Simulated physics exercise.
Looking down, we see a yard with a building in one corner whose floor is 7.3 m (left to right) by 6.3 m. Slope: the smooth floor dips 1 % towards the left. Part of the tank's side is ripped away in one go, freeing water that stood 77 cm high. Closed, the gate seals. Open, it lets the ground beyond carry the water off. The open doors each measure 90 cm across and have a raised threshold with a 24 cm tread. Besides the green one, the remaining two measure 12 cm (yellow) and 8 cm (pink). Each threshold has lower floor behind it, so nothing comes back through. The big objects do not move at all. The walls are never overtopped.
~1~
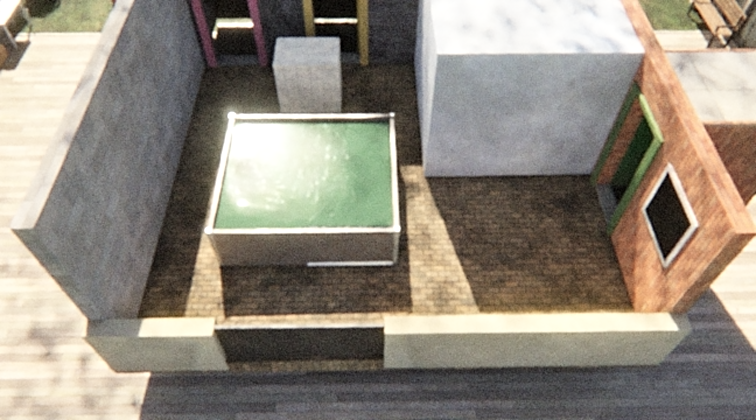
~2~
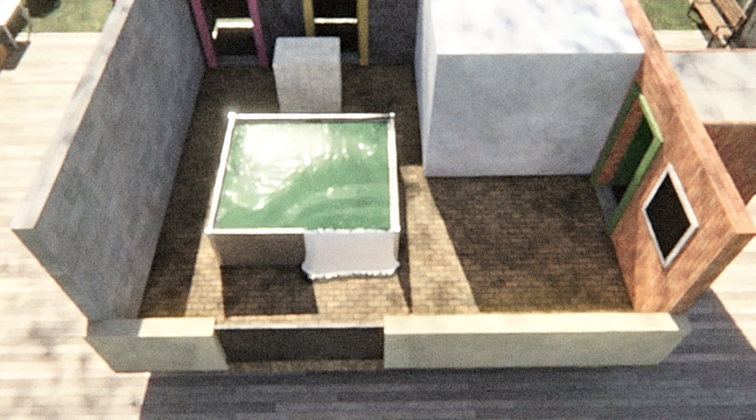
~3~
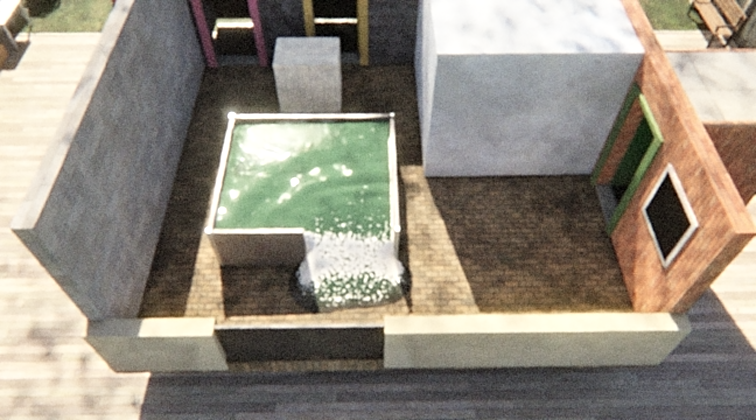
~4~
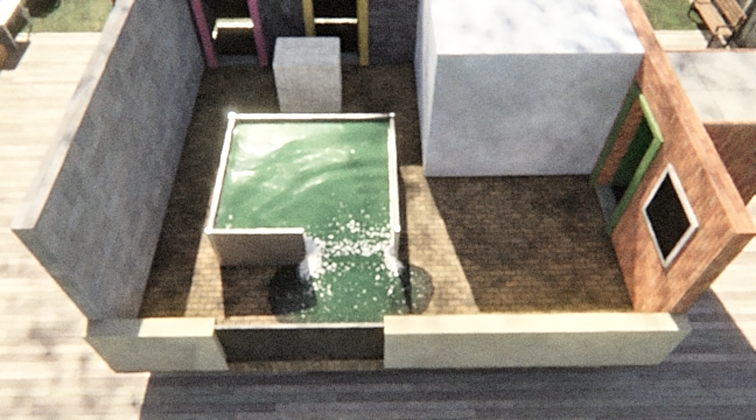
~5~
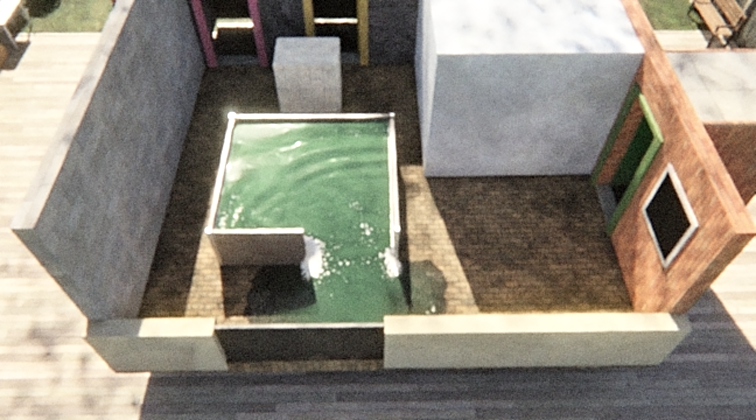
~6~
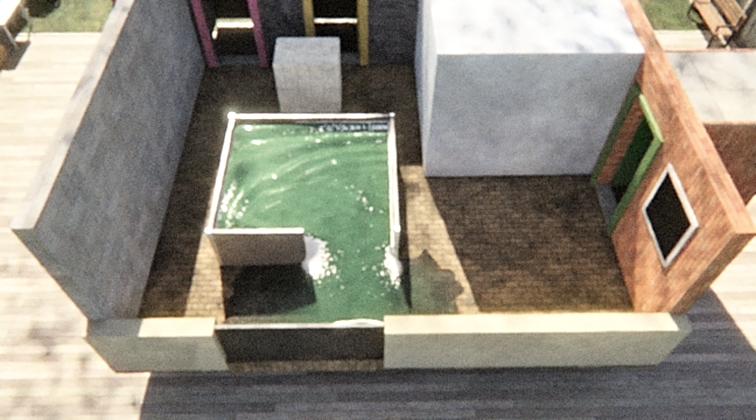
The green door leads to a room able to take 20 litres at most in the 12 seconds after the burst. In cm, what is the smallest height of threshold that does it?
Roughly 23 cm high.
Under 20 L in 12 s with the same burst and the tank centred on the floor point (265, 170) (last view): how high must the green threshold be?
Minimum: Approx. 21 cm.
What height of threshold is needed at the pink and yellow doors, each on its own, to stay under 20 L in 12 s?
You'd want some 19 cm at pink and some 11.5 cm at yellow.
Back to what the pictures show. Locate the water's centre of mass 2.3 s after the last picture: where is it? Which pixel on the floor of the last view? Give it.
Roughly (346, 245).
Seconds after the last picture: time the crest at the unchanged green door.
Roughly at 5.0 s.
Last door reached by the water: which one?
Answer: The yellow door.
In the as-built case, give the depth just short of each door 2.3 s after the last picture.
Reading in centimetres: Yellow = 0, pink = 0, green = 16.
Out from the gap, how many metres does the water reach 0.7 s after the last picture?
Roughly 3.6 m from the gap.
Then, 0.7 s after the last picture water covers 20 % of the floor, deepest (57 cm) near (360, 344); it has not reached the green door.
Then, 2.3 s after the last picture water covers 55 % of the floor, deepest (46 cm) near (587, 177); 16 cm at the green door, 4 litres in over its 8 cm threshold.
Then, 11.3 s after the last picture water covers 100 % of the floor, deepest (18 cm) near (204, 71); 13 cm at the green door, 312 litres in over its 8 cm threshold.
At the green door as built, the water peaked near 22 cm, 4.9 s after the last picture.
With a threshold of 20.5 cm, 33 litres would have come in within the 12 s; with 28 cm, 6 litres. So under 20 litres takes about 23 cm.
